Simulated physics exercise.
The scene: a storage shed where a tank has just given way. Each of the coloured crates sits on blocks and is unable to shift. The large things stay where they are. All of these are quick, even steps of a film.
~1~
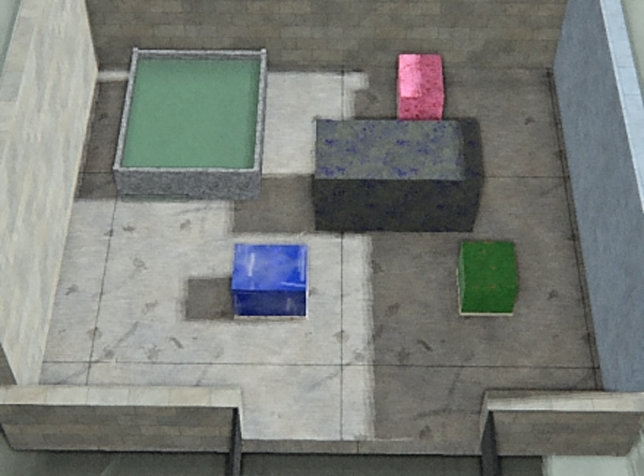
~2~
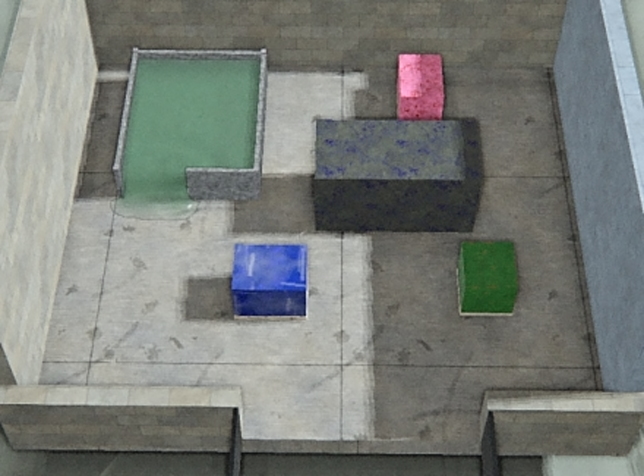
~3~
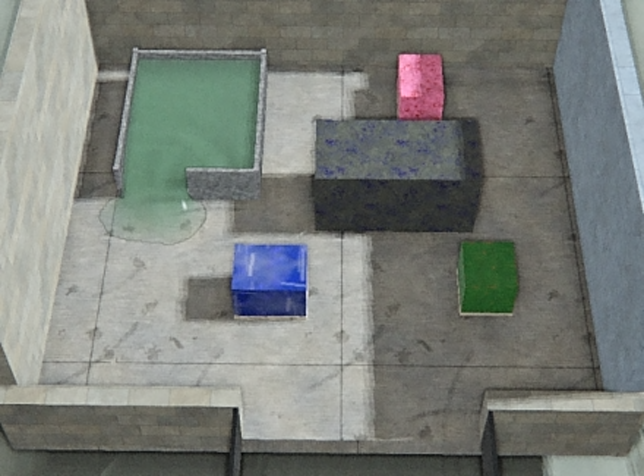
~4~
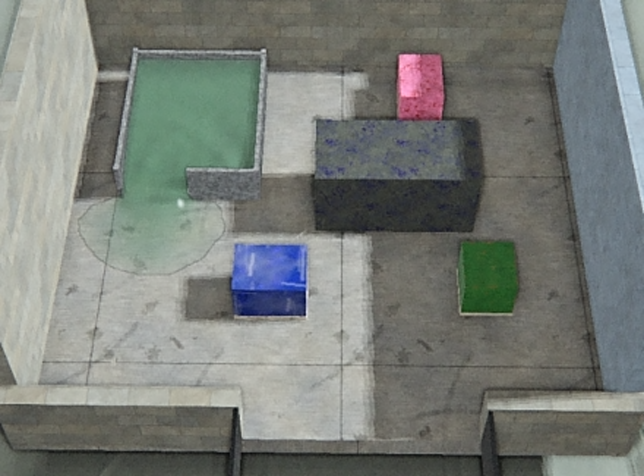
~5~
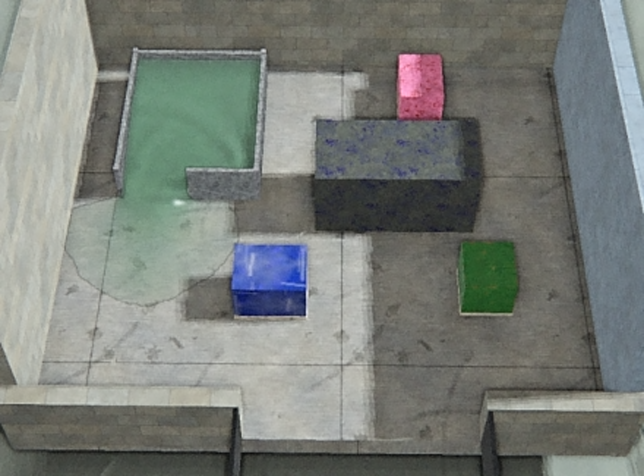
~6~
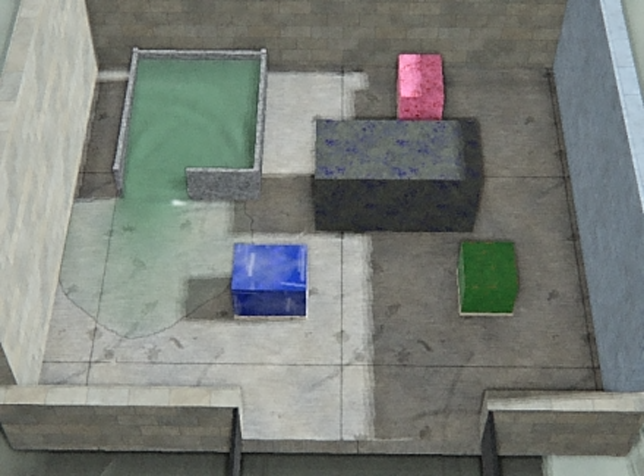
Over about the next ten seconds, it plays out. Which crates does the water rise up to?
As I see it, the blue crate comes out wet; the green crate comes out wet; the pink crate comes out dry.
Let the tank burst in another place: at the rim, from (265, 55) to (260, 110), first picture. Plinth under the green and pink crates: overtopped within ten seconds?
Taking them in turn, the green one is swamped, and the pink one is swamped.
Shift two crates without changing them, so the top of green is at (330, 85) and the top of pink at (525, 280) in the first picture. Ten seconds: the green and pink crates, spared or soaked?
Ten seconds on, the green crate is still clear, but the pink crate has been flooded.
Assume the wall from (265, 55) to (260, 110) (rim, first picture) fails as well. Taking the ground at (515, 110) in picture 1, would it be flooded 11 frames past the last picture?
The place in question is sitting in a puddle.
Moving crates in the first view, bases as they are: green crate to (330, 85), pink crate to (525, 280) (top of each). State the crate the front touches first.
First: The blue crate.
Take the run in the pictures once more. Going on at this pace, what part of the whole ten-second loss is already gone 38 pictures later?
Near 45 in a hundred, I reckon.
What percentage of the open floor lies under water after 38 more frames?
Roughly 55 %.
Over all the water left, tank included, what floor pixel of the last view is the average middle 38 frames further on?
The water's centre sits above (217, 255).
A moment on, water covers 25 % of the floor; the blue crate water round its plinth, the green crate not reached, the pink crate not reached.
Next, water covers 25 % of the floor; the blue crate water round its plinth, the green crate not reached, the pink crate not reached.
Then, water covers 30 % of the floor; the blue crate water round its plinth, the green crate not reached, the pink crate not reached.
Later, water covers 55 % of the floor; the blue crate water round its plinth, the green crate water round its plinth, the pink crate not reached.
In the end, water covers 80 % of the floor; the blue crate was topped, the green crate was topped, the pink crate stayed above the water.
